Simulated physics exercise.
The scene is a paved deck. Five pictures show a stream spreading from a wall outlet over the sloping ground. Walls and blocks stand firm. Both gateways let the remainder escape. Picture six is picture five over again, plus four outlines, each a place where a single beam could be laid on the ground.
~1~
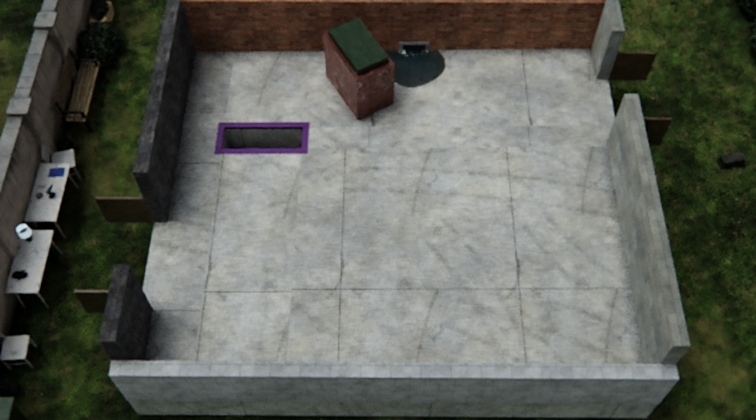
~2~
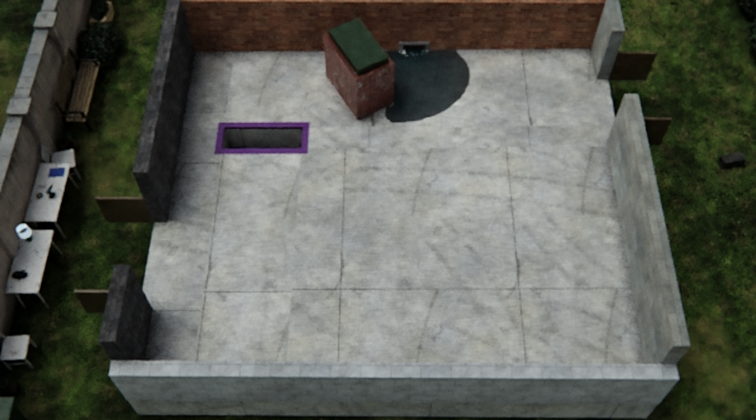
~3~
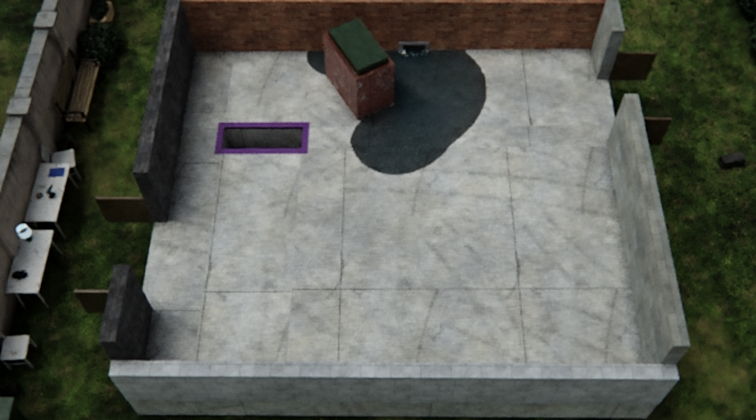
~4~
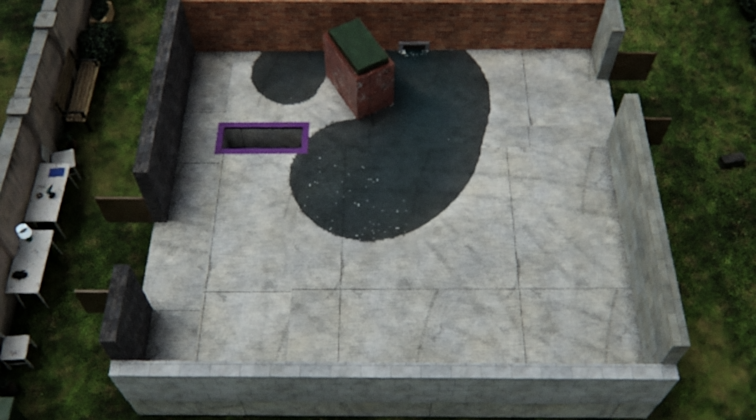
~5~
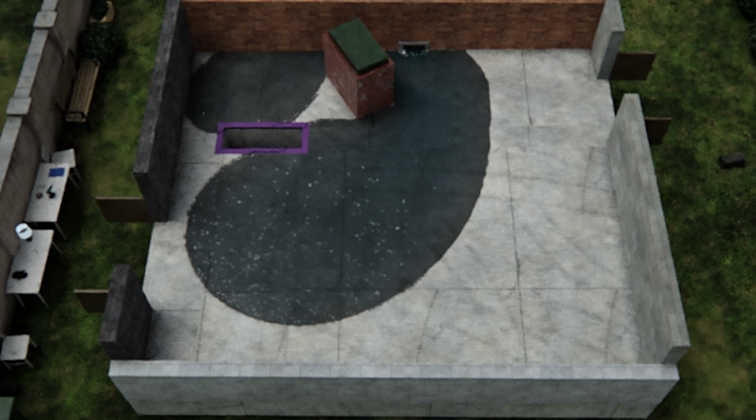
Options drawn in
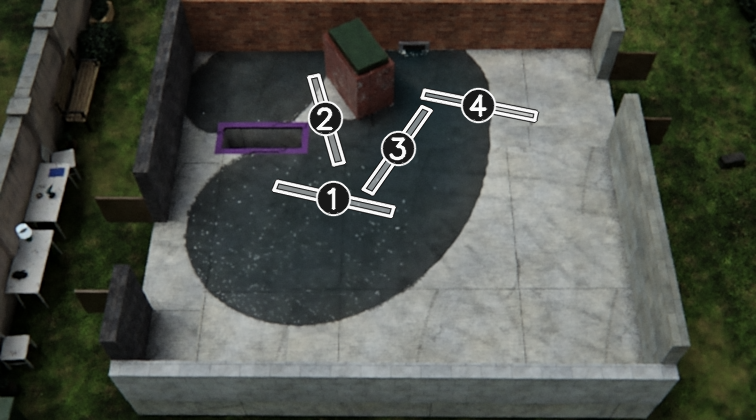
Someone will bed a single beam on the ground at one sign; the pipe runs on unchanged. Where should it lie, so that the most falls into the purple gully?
1 is best.
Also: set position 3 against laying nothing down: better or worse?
Position 3 is better.
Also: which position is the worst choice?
2.
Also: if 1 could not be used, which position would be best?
3 it is.
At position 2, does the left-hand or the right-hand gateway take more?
More leaves on the left.
In white, 1 from (275, 185) to (392, 211); 2 from (313, 76) to (338, 163); 3 from (367, 191) to (426, 108); 4 from (423, 94) to (535, 116).
For position 1, about 37 % of the stream goes into the purple gully, about 62 % out by the gates.
For position 2, about 3 % of the stream goes into the purple gully, about 96 % out by the gates.
For position 3, about 15 % of the stream goes into the purple gully, about 84 % out by the gates.
For position 4, about 11 % of the stream goes into the purple gully, about 86 % out by the gates.
